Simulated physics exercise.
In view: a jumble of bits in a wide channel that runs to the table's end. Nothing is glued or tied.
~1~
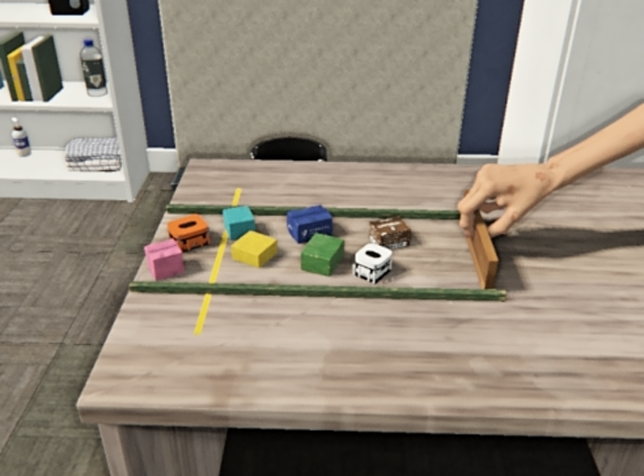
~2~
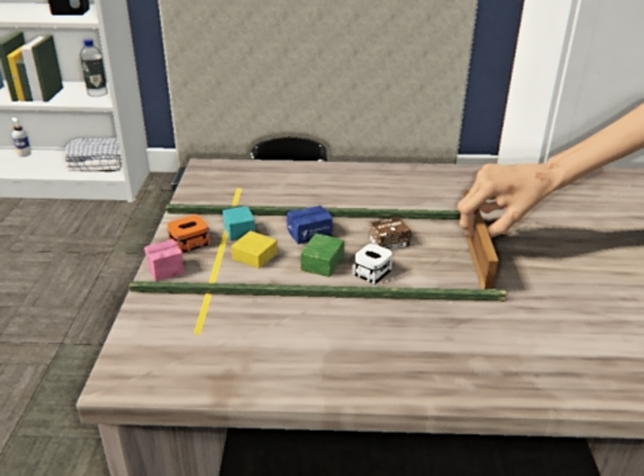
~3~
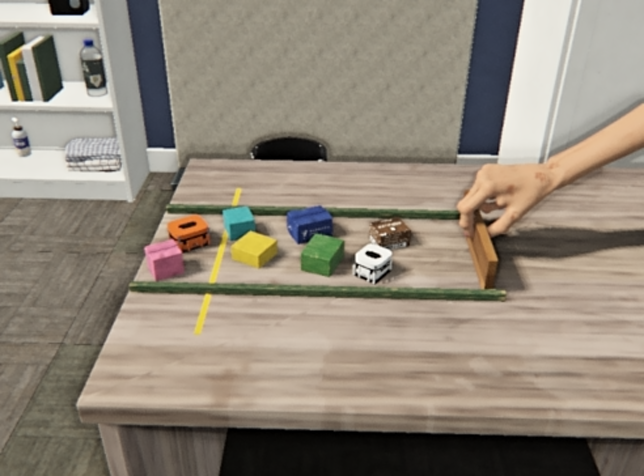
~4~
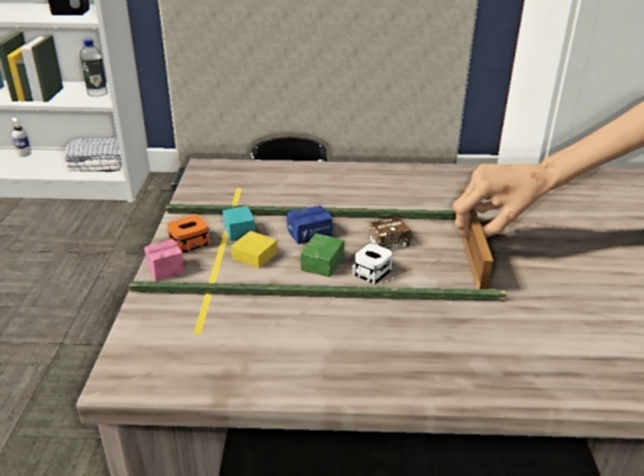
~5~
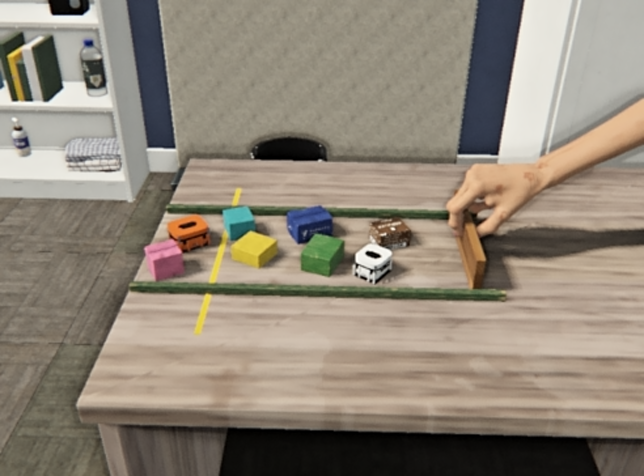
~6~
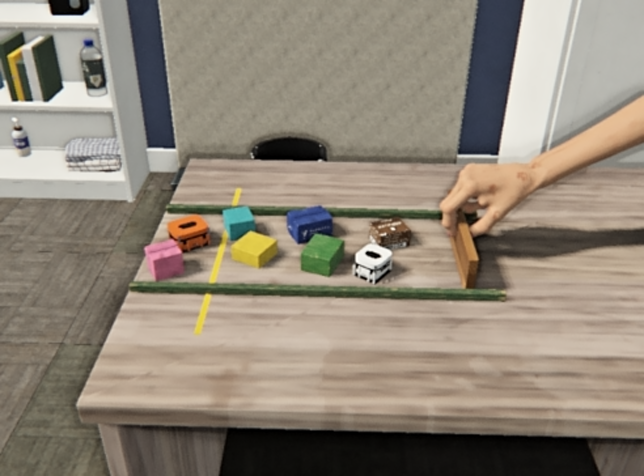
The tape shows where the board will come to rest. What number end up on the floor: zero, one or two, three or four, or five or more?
As it turns out, the number that fall off is one or two.
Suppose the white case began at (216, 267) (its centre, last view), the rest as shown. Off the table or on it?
From there it survives.
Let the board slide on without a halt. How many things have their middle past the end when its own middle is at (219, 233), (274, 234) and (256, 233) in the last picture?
In that order 2, 0 and 0.
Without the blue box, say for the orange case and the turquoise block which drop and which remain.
The orange case is lost; the turquoise block remains up.
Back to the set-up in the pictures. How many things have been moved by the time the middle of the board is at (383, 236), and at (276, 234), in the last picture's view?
First 2, then 7.
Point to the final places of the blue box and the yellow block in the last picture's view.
The blue box at (178, 214), the yellow block at (174, 237).
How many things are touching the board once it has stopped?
In contact: 3.
Soon after, none off yet; pink box at rest near (165, 260); orange case at rest near (189, 234); turquoise block at rest near (239, 224).
In the end, the number that fall off is one or two; gone, turquoise block and orange case.
